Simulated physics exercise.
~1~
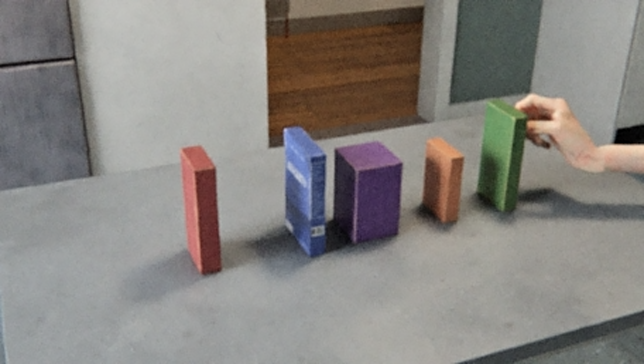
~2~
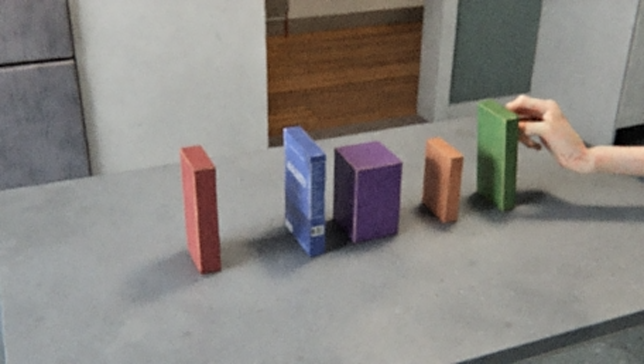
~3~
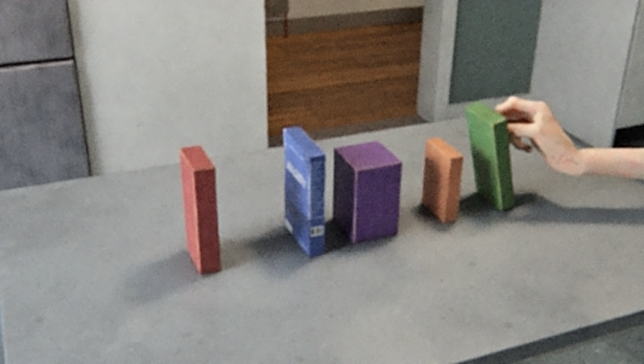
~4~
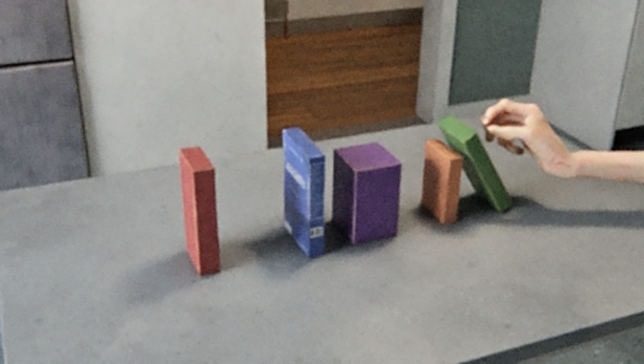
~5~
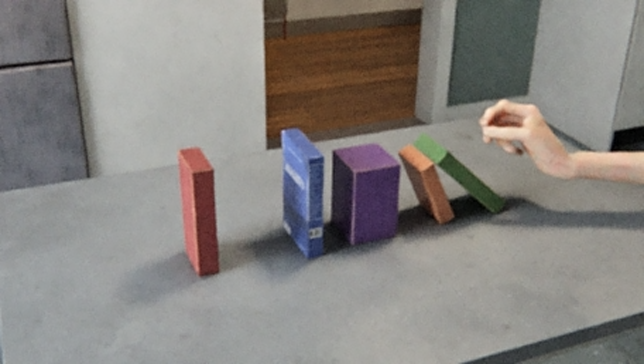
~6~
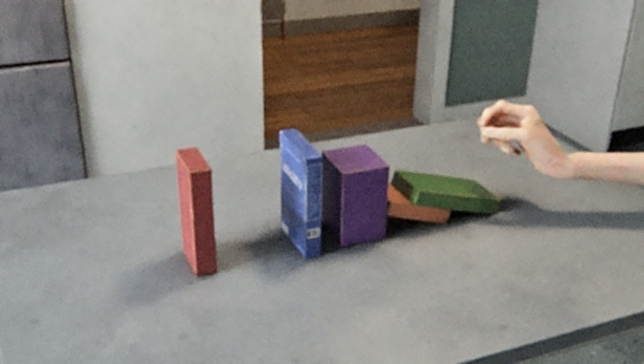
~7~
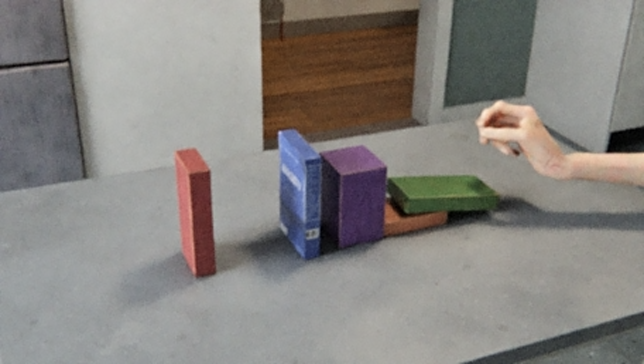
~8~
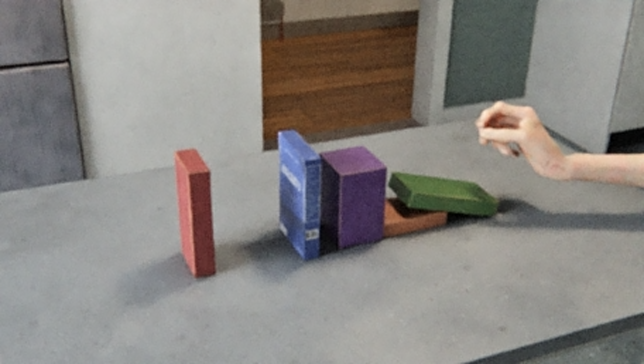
On a grey table, a hand tips a green board left, toppling the orange board beside it.
